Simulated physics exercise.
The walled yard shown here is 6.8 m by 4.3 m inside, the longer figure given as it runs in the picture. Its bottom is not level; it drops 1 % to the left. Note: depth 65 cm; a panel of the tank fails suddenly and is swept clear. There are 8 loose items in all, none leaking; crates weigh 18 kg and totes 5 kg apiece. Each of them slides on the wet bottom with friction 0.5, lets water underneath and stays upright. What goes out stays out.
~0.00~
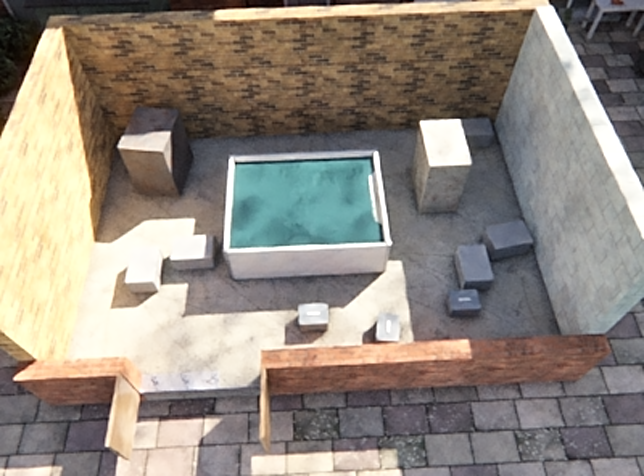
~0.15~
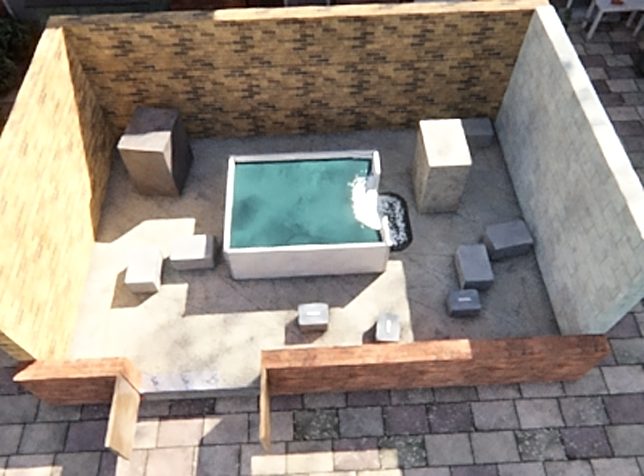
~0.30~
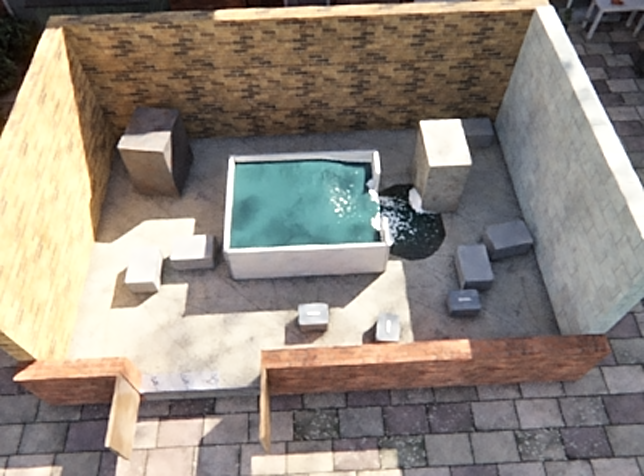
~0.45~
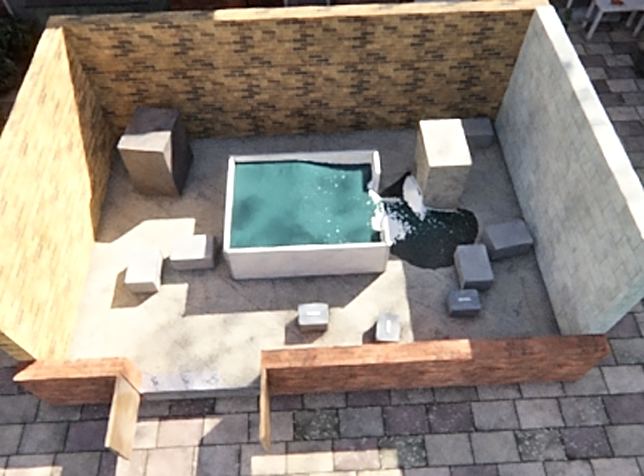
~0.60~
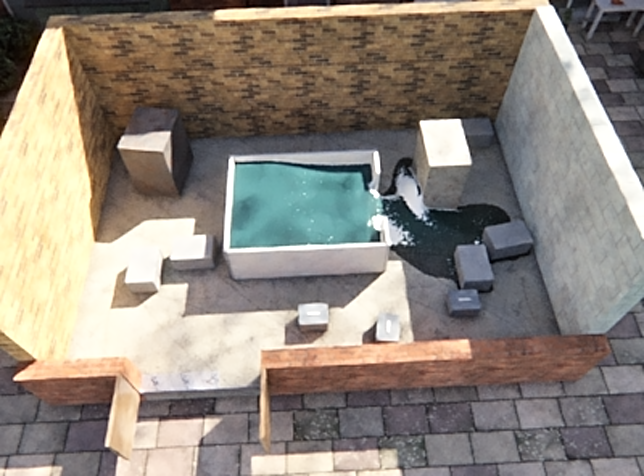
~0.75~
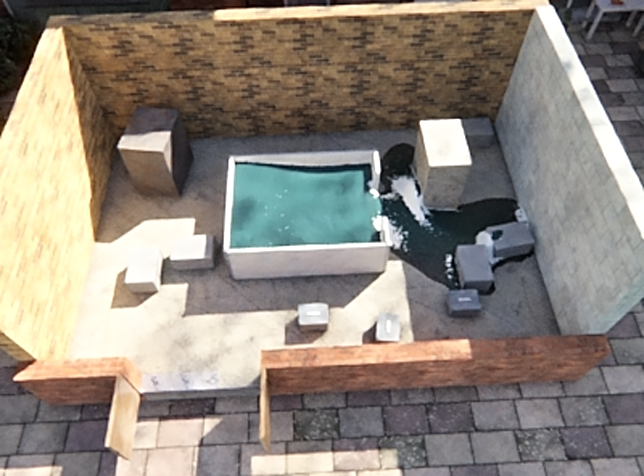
The clip opens on a walled brick yard seen from above, with a white-rimmed tank of green water among scattered blocks. The tank's right side gives way and water pours out onto the floor. The dark pool spreads right, past the tall pale block, and reaches the grey blocks, which stay put.
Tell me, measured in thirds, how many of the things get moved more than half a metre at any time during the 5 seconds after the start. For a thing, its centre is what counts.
The portion is two thirds plus.
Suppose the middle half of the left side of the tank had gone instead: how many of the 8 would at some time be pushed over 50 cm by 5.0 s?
Then 3 of them would.
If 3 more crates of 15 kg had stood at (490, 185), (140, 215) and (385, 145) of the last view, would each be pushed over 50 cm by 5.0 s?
Answers in order are crosses the line, does not cross and crosses the line.
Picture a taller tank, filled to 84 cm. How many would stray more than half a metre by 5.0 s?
In that case the number is 6.
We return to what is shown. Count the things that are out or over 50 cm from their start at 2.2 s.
I make it 3.
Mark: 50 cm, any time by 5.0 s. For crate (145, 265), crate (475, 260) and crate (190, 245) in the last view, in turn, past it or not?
Result, in order: Undershooting / overshooting / undershooting.
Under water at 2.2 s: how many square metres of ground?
I'd estimate close to 15 m2.
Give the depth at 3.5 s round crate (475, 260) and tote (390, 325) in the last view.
Around 5 cm and 4 cm.
After 1.1 s 0 of 8 are over 50 cm from their spots; 0 afloat.
After 2.2 s 3 of 8 are over 50 cm from their spots; 3 afloat.
After 3.5 s 4 of 8 are over 50 cm from their spots; 3 afloat.
After 5.0 s 6 of 8 are over 50 cm from their spots, and 6 have been at some point; 4 afloat.
